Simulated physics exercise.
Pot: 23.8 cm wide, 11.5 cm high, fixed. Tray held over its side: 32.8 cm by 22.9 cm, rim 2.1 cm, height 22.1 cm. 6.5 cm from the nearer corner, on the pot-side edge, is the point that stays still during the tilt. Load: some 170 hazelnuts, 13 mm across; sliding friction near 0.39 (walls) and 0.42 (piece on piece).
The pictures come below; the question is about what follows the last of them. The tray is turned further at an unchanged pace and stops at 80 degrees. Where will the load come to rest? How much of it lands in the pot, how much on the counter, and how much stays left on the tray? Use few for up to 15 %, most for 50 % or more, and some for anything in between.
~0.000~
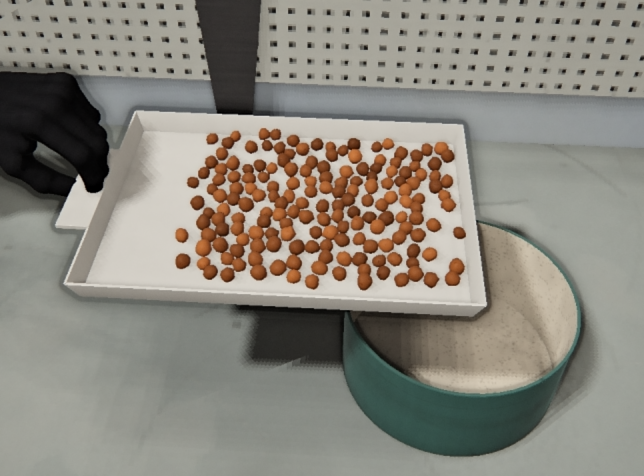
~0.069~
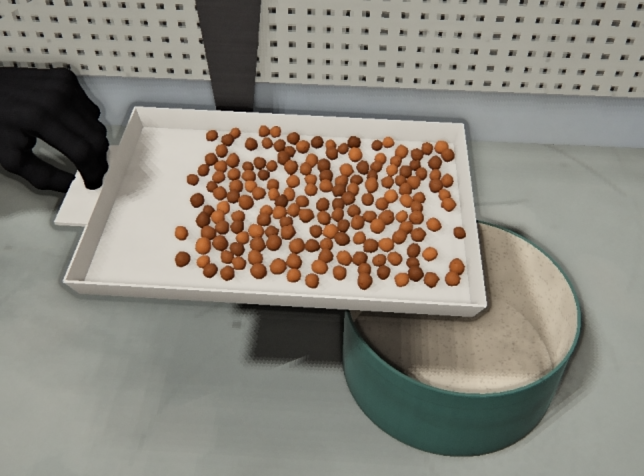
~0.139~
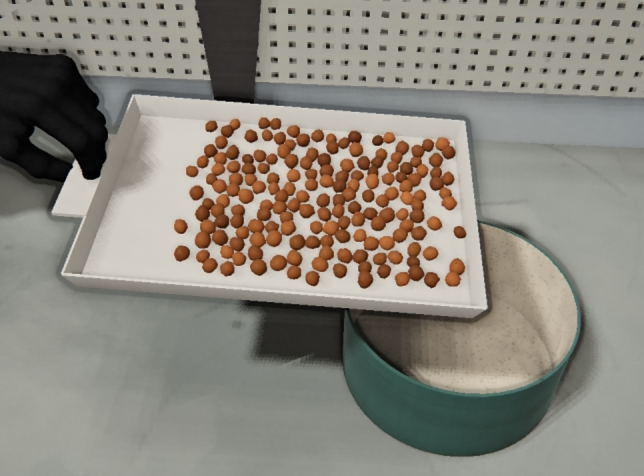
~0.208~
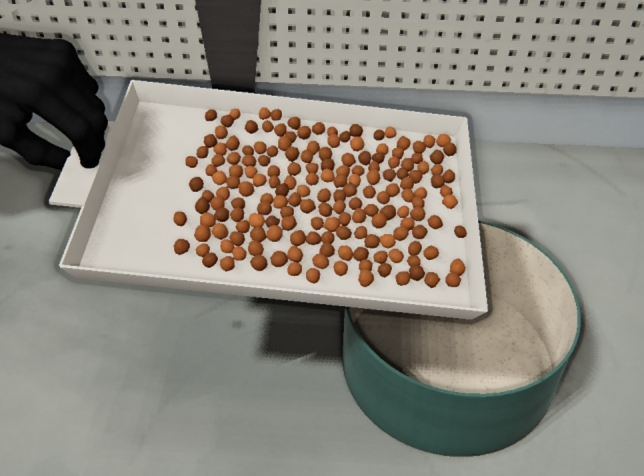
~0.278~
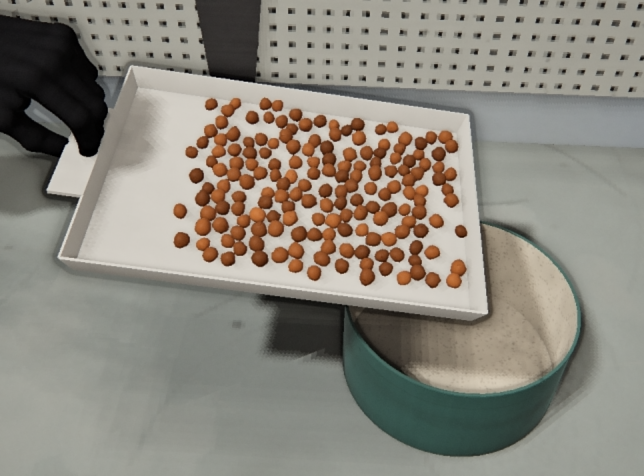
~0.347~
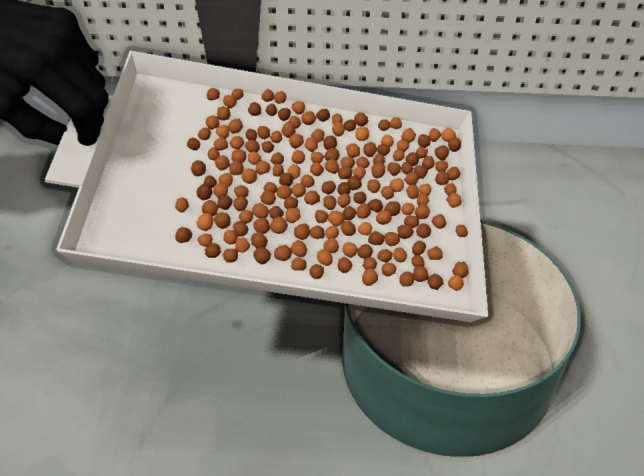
Share by place: Pot some, counter most, tray few.
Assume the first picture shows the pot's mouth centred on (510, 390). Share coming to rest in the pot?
With the pot there, close to 100 per cent.
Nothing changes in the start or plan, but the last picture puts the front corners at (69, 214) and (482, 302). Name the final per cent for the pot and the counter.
In the pot: 80 per cent; on the counter: 20 per cent.
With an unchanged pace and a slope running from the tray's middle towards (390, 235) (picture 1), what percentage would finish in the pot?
The share would be about 70 percent.
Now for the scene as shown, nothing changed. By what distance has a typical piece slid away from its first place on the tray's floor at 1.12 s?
By then it sits near 6 cm from where it began.
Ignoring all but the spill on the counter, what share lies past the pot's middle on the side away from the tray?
About 80 %.
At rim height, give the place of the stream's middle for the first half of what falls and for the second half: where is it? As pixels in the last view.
I'd mark about (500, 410) for the first half and about (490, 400) for the second.
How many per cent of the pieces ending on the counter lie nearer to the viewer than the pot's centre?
I'd put it at around 100 per cent.
Then, at 1.12 s, tilt 44 degrees; the tray holds 100 %, the pot 0 %.
After 1.64 s, tilt 65 degrees; the tray holds 100 %, the pot 0 %.
After 2.22 s, tilt 80 degrees; the tray holds 10 %, the pot 35 %.
At rest (3.6 s), pot 40 %, counter 60 %, tray 0 %.
